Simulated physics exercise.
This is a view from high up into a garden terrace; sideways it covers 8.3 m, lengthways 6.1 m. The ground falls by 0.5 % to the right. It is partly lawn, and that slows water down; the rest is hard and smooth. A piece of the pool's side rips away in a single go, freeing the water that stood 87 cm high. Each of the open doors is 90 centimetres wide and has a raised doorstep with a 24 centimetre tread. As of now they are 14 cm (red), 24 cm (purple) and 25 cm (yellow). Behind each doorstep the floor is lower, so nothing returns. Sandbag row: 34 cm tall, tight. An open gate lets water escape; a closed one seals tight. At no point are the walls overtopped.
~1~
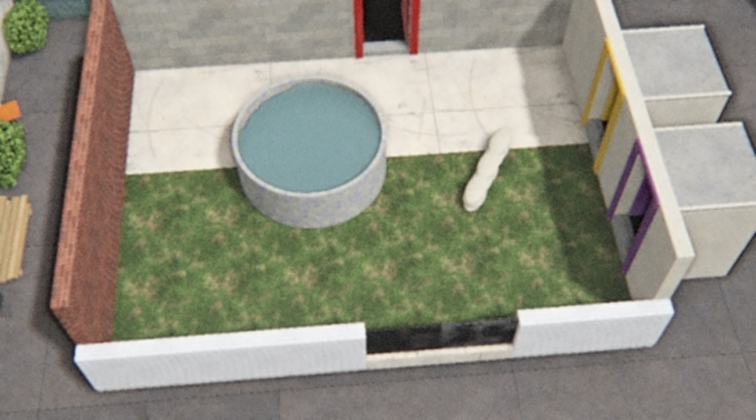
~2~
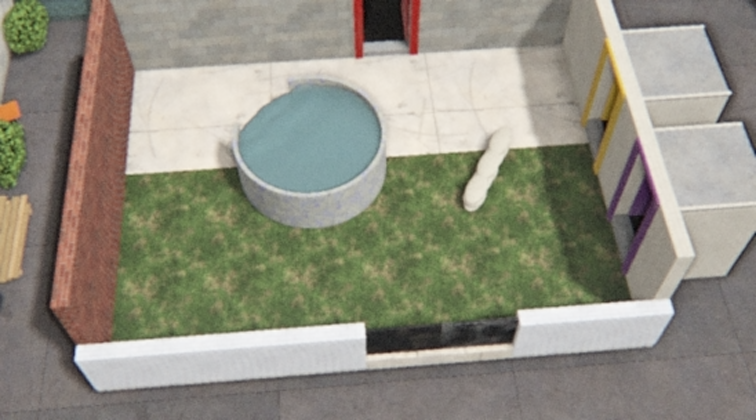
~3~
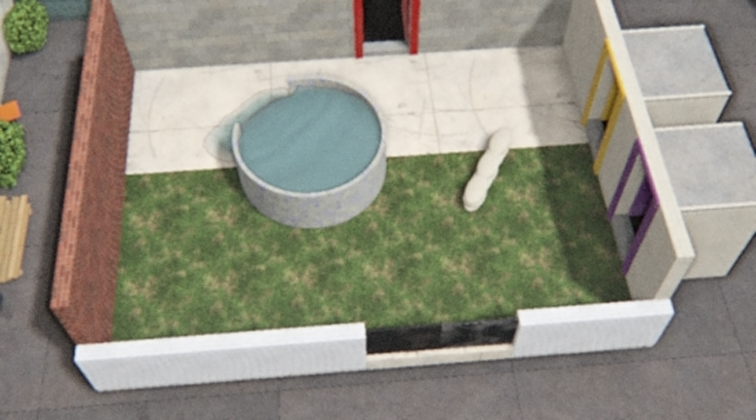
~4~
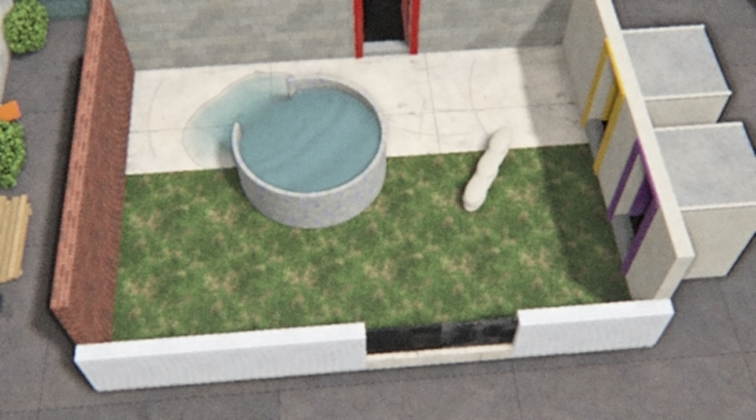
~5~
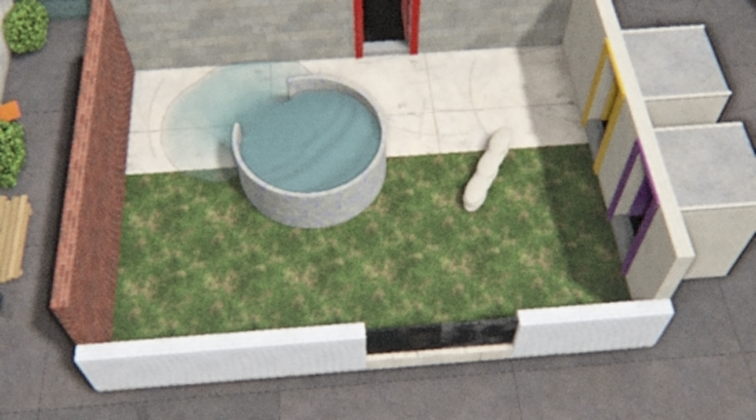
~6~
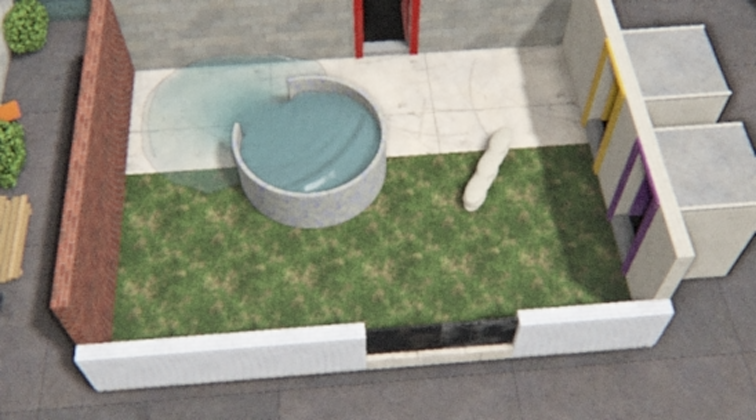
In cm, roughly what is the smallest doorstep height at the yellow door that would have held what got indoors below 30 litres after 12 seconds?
6 cm.
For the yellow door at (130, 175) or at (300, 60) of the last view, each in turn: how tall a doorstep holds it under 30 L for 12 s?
Minimums: About 16 cm and 17 cm.
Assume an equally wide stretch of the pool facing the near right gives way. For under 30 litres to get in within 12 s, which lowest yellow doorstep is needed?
That way, roughly 9.0 cm.
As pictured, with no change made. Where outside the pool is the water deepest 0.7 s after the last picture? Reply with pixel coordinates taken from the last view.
Near (136, 77).
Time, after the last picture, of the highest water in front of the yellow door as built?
About 11.5 seconds.
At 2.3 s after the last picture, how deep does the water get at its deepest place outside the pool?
Max depth: About 38 cm.
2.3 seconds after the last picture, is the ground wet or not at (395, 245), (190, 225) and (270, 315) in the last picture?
Untouched; soaked; untouched.
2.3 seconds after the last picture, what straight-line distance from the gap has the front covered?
Front distance: Approx. 4.8 m.
Then, 0.7 s after the last picture water covers 15 % of the floor, deepest (72 cm) near (136, 77); it has not reached the yellow door.
Then, 2.3 s after the last picture water covers 40 % of the floor, deepest (38 cm) near (144, 98); it has not reached the yellow door.
Then, 11.3 s after the last picture water covers 100 % of the floor, deepest (16 cm) near (615, 238); 11 cm at the yellow door, 0 litres in over its 25 cm doorstep.
At the yellow door as built, the water peaked near 11 cm, 11.3 s after the last picture.
Run again over the same 12 s with other heights there, 46 litres in over 5 cm, 22 litres over 6.5 cm. The limit of 30 litres is kept from about 6 cm up.
